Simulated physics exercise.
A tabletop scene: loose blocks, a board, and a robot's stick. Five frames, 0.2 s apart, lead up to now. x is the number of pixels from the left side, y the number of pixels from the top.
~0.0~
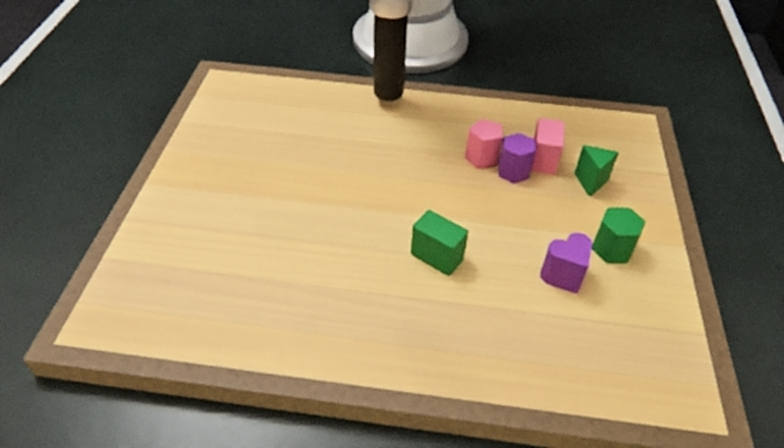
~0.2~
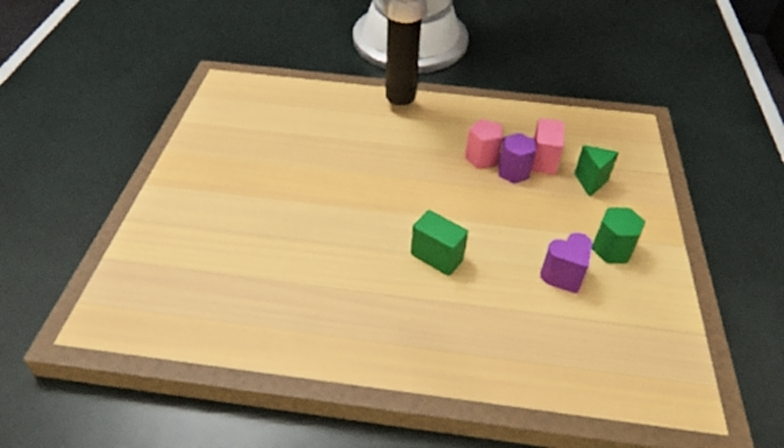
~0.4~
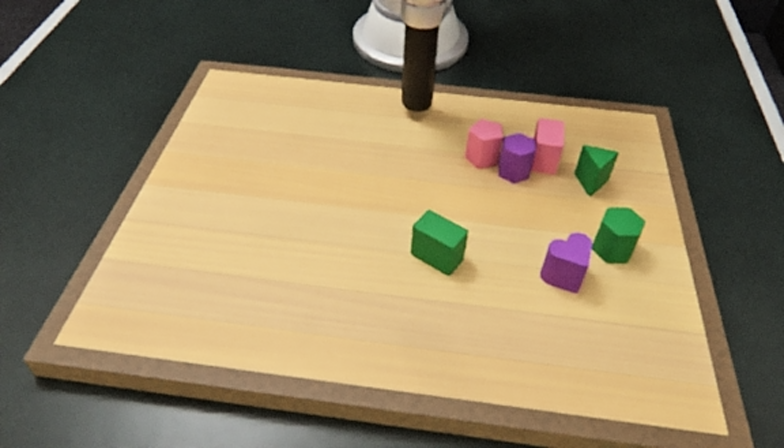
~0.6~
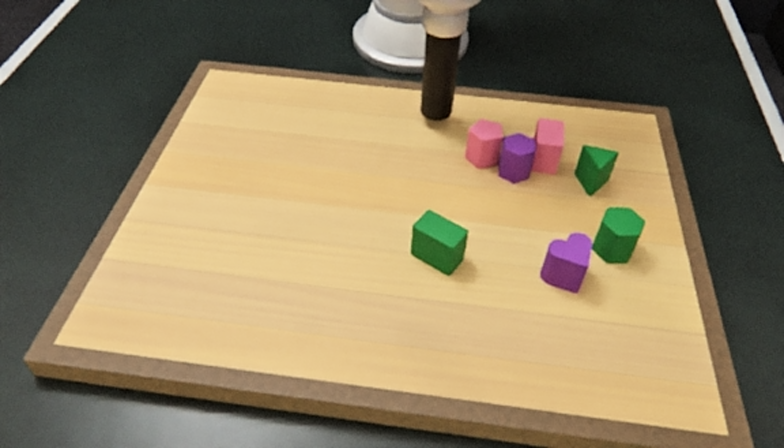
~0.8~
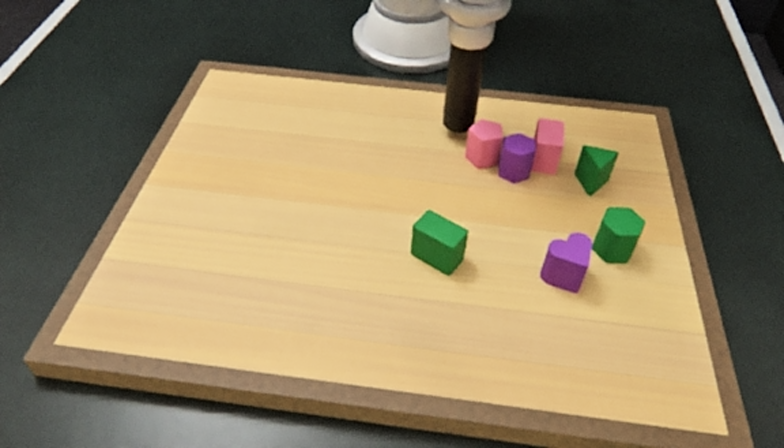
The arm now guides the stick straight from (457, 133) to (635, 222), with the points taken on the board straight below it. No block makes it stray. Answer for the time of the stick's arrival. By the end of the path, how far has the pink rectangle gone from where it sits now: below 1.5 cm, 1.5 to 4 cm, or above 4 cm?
The best fit is 1.5 to 4 cm.
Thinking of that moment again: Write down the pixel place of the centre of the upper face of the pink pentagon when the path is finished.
It is at (499, 146).
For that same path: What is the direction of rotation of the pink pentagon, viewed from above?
The sense of turning is clockwise.
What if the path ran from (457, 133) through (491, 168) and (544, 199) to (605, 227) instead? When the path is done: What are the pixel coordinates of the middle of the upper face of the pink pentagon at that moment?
I predict (518, 181).
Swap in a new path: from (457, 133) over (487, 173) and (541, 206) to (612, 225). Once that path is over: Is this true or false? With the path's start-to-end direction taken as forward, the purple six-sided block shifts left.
The statement is true.
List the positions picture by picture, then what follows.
In the first picture, tip of the stick at (389, 93), middles of tops, pink pentagon at (487, 129), purple six-sided block at (520, 143), pink rectangle at (551, 131), green triangle at (601, 154).
In the second picture, stick at (401, 97), nothing pushed.
In the third picture, stick at (417, 103), nothing pushed.
In the fourth picture, stick at (436, 112), nothing pushed.
In the fifth picture, stick at (458, 124), pink pentagon at (487, 129), purple six-sided block at (520, 143), pink rectangle at (551, 131), green triangle at (601, 154).
What follows on the original path. One third of the way, stick at (515, 150); pink pentagon at (499, 146), turned 85° clockwise; purple six-sided block at (530, 153), turned 50° anticlockwise.
Two thirds of the way, stick at (575, 180); pink pentagon at (499, 146), turned 85° clockwise; purple six-sided block at (544, 169); pink rectangle at (573, 133), turned 60° anticlockwise; green triangle at (608, 156).
At the end, stick at (639, 213); pink pentagon at (499, 146), turned 85° clockwise; purple six-sided block at (544, 169); pink rectangle at (573, 133), turned 60° anticlockwise; green triangle at (624, 159), turned 35° anticlockwise.
